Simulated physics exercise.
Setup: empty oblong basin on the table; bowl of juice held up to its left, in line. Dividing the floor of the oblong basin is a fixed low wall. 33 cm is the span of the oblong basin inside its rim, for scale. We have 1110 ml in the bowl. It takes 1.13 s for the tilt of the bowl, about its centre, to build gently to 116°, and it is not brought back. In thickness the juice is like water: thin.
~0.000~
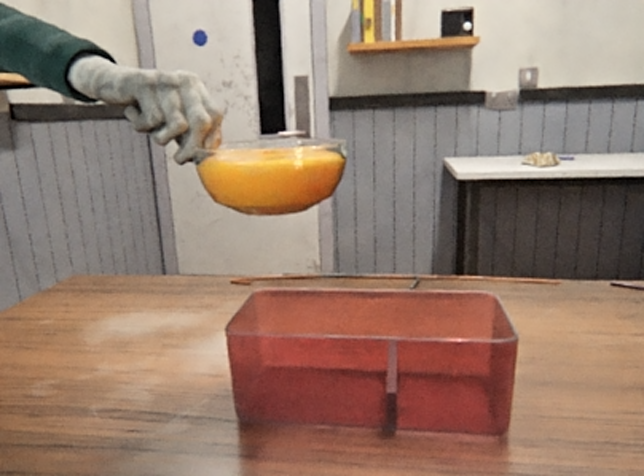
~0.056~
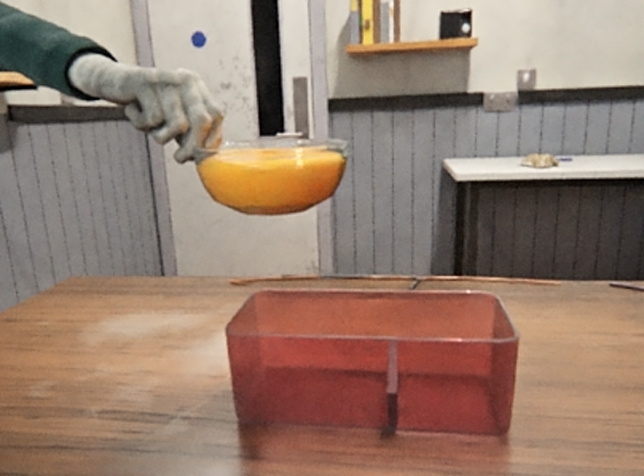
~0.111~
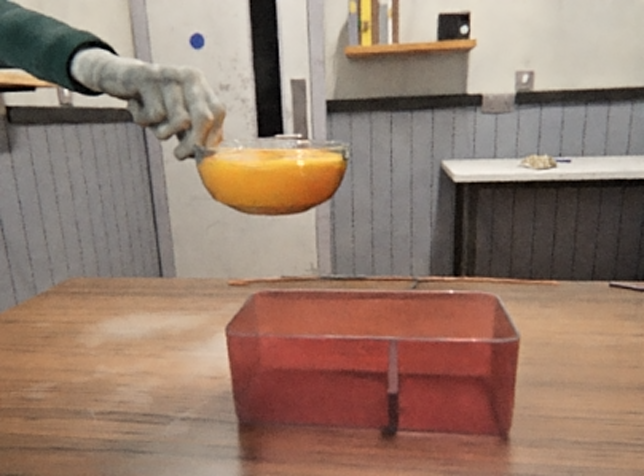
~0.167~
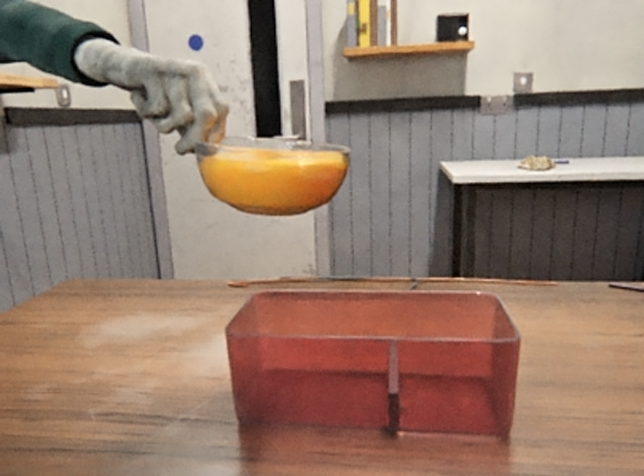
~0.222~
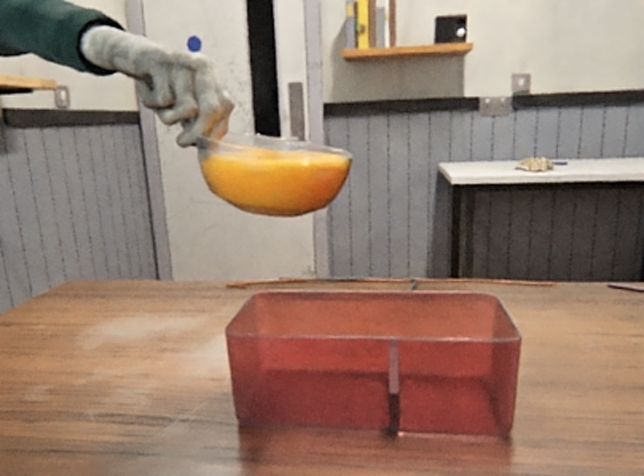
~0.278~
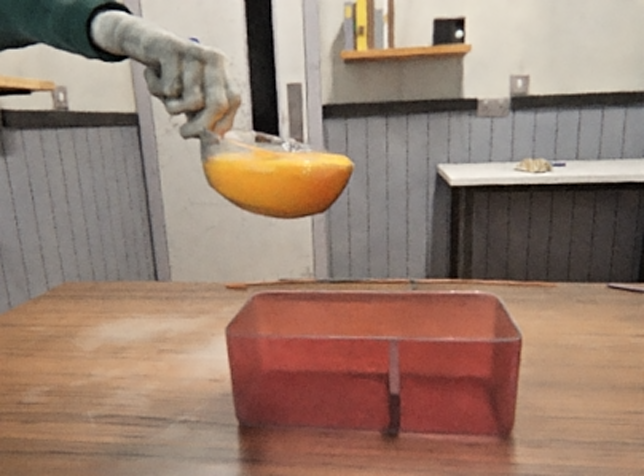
A gloved hand slowly tilts a clear bowl of orange liquid rightward above a red basin.
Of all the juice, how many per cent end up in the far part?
Roughly 57 per cent.
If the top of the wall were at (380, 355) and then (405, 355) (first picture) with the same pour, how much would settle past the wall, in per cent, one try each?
One try each: Around 70 percent and then around 45 percent.
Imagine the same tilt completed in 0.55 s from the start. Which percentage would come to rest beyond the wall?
Roughly 40 %.
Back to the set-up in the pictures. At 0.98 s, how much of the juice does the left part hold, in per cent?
Reading: Approx. 34 per cent.
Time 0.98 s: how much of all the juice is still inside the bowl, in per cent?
Around 0 percent of it.
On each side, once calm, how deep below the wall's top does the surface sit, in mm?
Left: Roughly 30 mm; right: Roughly 12 mm.
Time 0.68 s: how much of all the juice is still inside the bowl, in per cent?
28 %.
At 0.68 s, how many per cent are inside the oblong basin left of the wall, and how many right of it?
Some 2 per cent left and 26 right.
After 0.68 s the tilt is 77° and 27 per cent is still to pour, 2 is left of the wall and 26 right of it.
After 0.98 s the tilt is 111° and 0 per cent is still to pour, 34 is left of the wall and 57 right of it.
After 1.29 s the tilt is 116° and 0 per cent is still to pour, 39 is left of the wall and 58 right of it.
After 1.63 s the tilt is 116° and 0 per cent is still to pour, 39 is left of the wall and 58 right of it.
In the end 40 per cent lies left of the wall, 57 right of it and 3 outside.
